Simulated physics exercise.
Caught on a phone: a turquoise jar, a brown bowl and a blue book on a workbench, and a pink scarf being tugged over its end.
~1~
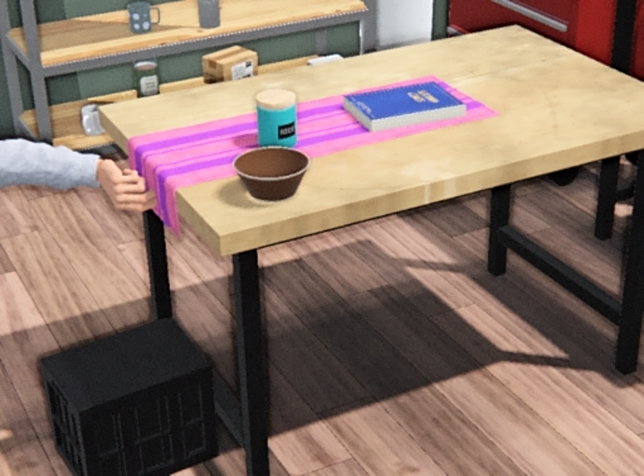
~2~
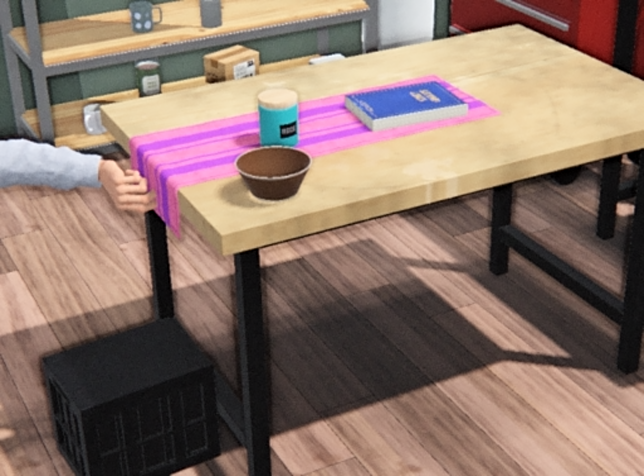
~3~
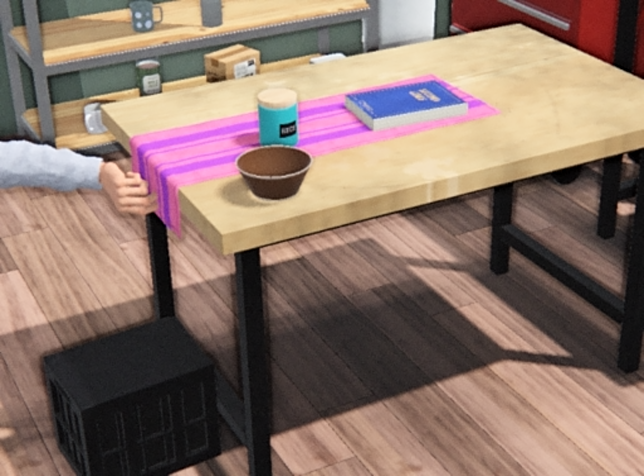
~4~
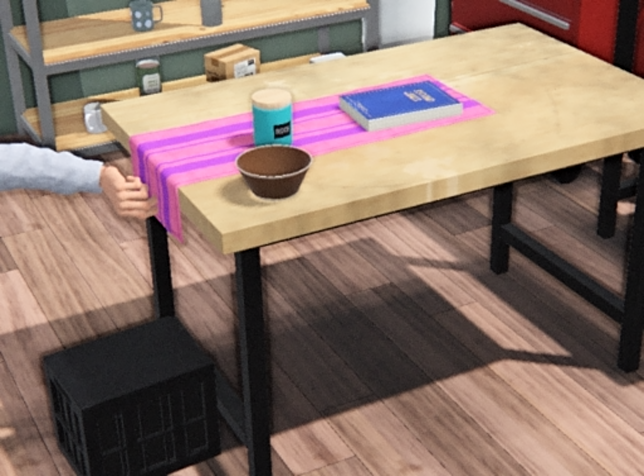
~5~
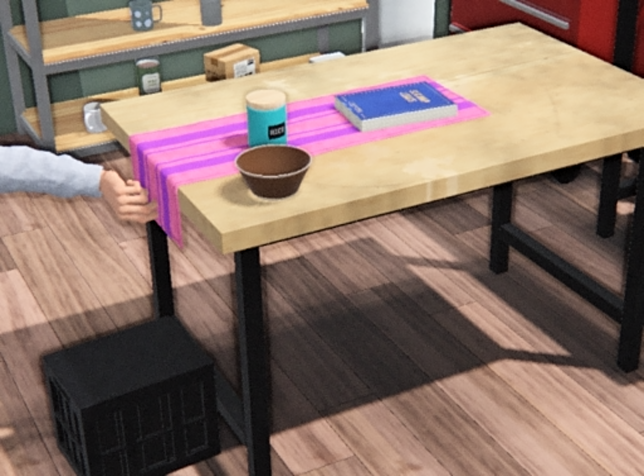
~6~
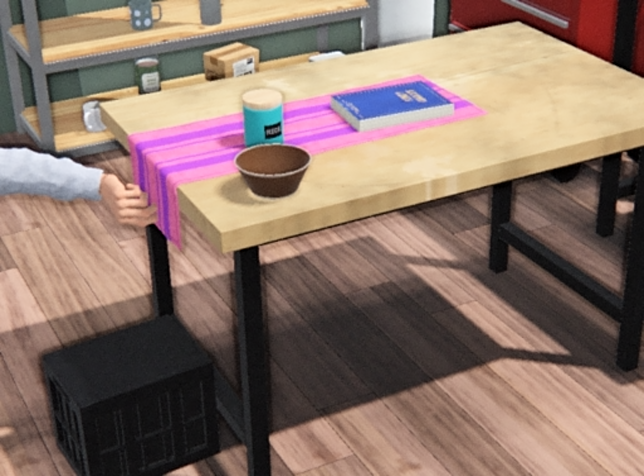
Pink scarf being tugged by a hand over a workbench's left end, turquoise jar and blue book shifting slightly with it, brown bowl staying put.
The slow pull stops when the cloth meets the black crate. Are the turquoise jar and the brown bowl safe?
As it turns out, the turquoise jar falls off; the brown bowl remains up there.
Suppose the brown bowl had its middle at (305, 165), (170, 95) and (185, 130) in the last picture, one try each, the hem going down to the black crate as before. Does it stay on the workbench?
In the first case it stays on; in the second case it keeps clear of the edge; in the third case it is carried off.
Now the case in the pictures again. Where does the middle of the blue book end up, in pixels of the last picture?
At about (265, 132).
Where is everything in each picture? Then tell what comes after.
Scarf end (179, 239); turquoise jar (276, 96); brown bowl (271, 162); blue book (404, 100); top of the crate (112, 381), in the first picture.
Scarf end (181, 239), far hem (502, 114); brown bowl (273, 162); brown bowl stands beside the cloth, in the second picture.
Scarf end (181, 239); turquoise jar (277, 95), in the third picture.
Scarf end (183, 243), far hem (496, 113); brown bowl (274, 160), in the fourth picture.
Scarf end (182, 249); turquoise jar (266, 97), in the fifth picture.
Scarf end (182, 250), far hem (488, 114); turquoise jar (262, 96); brown bowl (273, 159); top of the crate (113, 378), in the sixth picture.
Then, 1.30 s on from there, hem going down; jar carried along near (186, 136); bowl in place.
Then, 2.28 s on from there, hem on the crate; jar down below near (117, 336); bowl in place.
In the end, hem on the crate; jar down below near (117, 336); bowl in place. The turquoise jar goes over the edge and the brown bowl keeps clear of the edge.
